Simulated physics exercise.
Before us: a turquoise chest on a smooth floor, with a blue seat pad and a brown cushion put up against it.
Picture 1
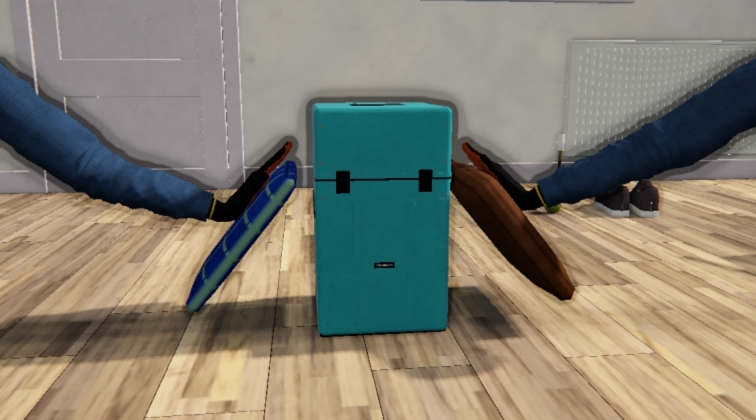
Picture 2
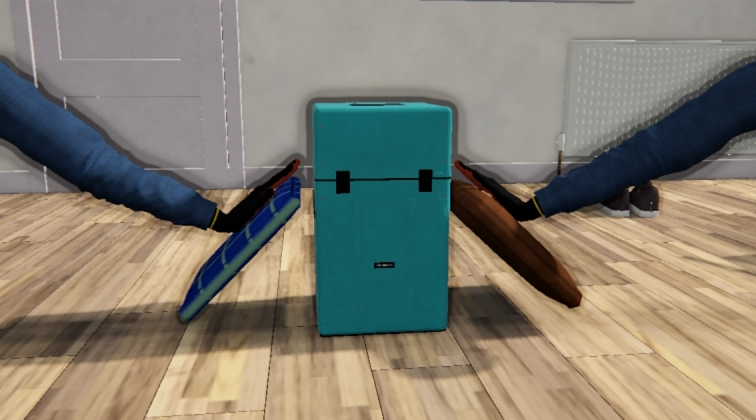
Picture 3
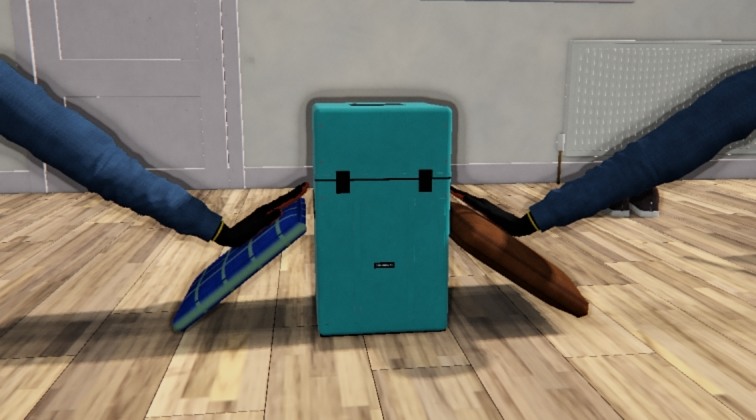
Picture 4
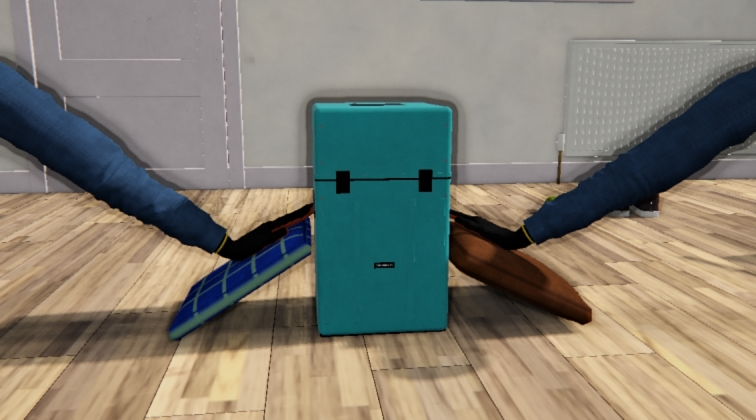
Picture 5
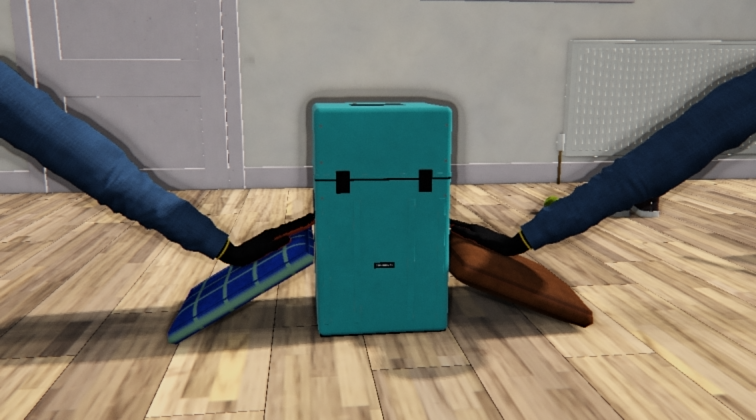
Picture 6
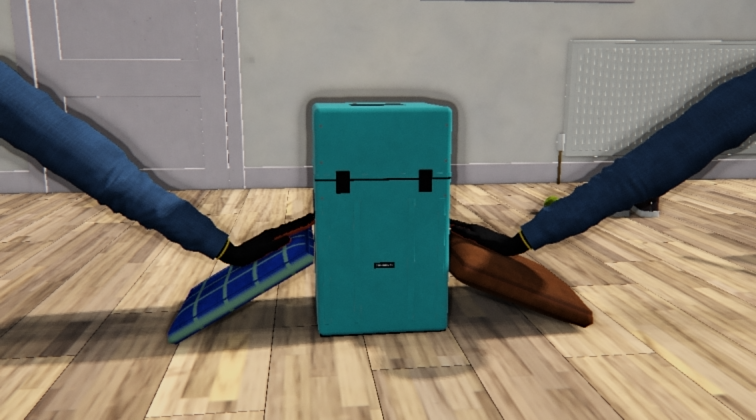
To begin with, a blue seat pad and a brown cushion lean steeply against either side of a turquoise chest, a gloved hand at each. The hands move downward as both slide outward at the foot and sink to a low slant, then everything stays still while the chest remains in place.
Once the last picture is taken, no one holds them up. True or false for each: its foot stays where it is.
Blue seat pad: False; brown cushion: False.
Then, 0.20 s later than the last view, seat pad slipping down near (242, 293); cushion flat on the floor near (506, 291).
Then, 0.38 s later than the last view, seat pad flat on the floor near (240, 308); cushion flat on the floor near (504, 291).
Finally, seat pad flat on the floor near (240, 308); cushion flat on the floor near (504, 292). The blue seat pad slides down flat and the brown cushion slips and lies down.
